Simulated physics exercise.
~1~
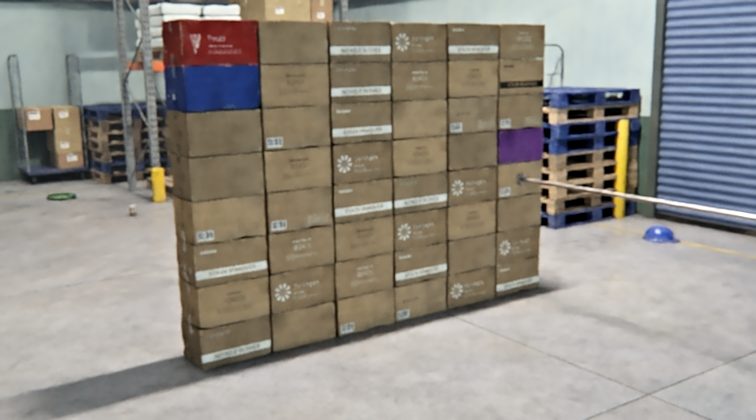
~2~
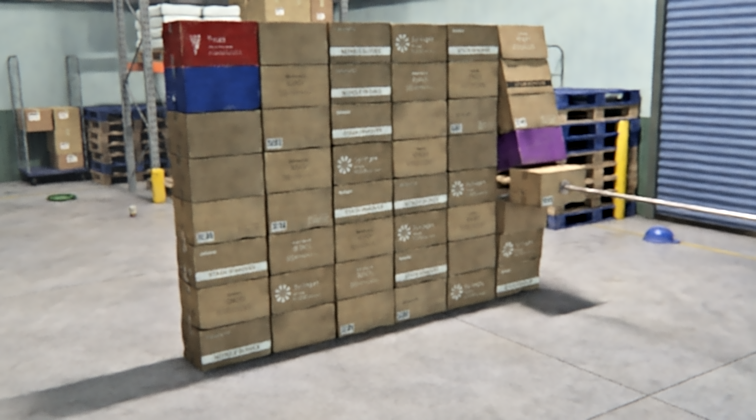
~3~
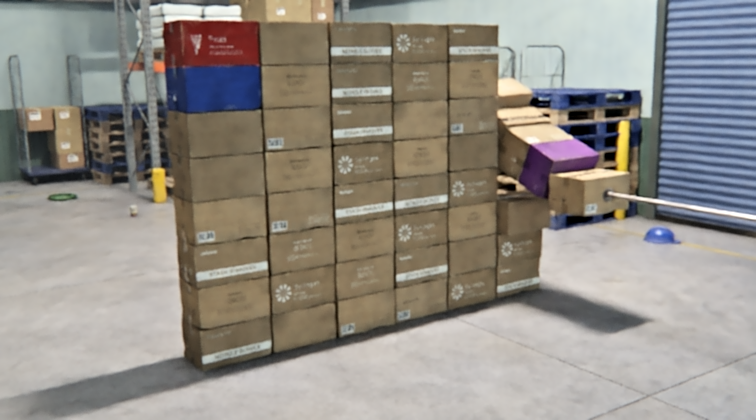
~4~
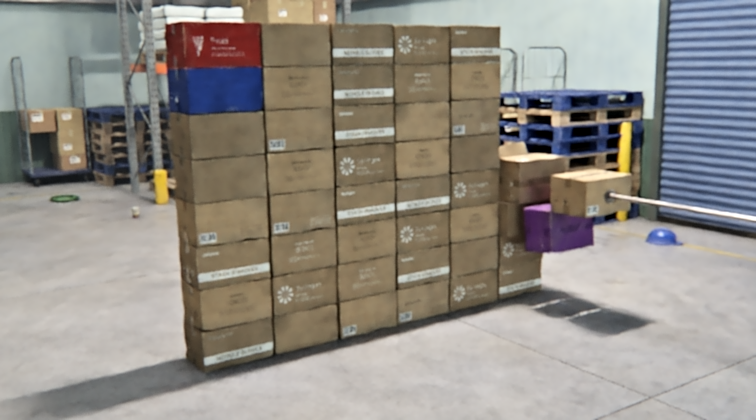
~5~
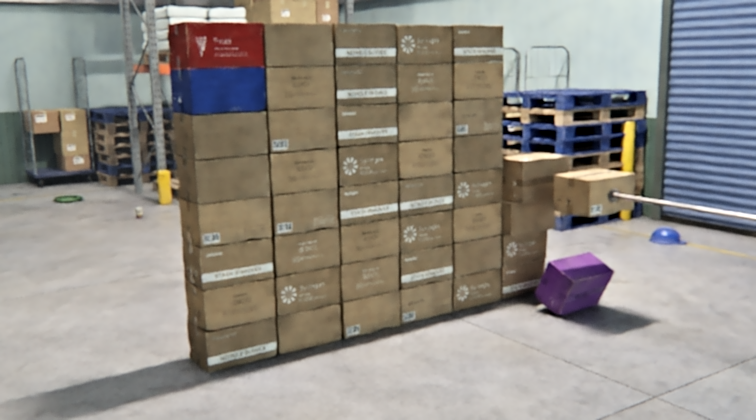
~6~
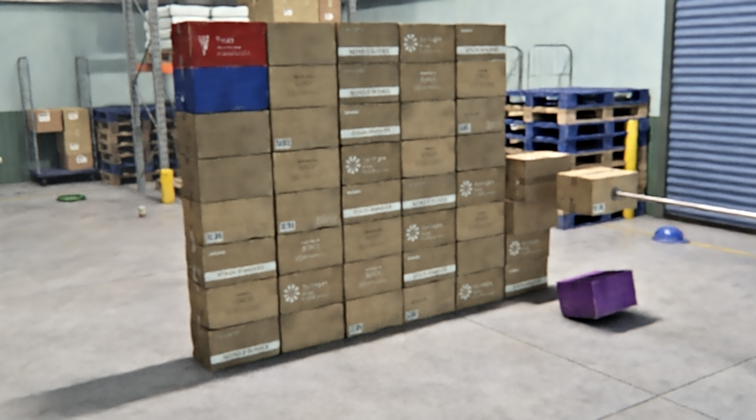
In a warehouse, a rod pulling a carton from a wall's right edge, purple carton tumbling to the floor, red one staying up.
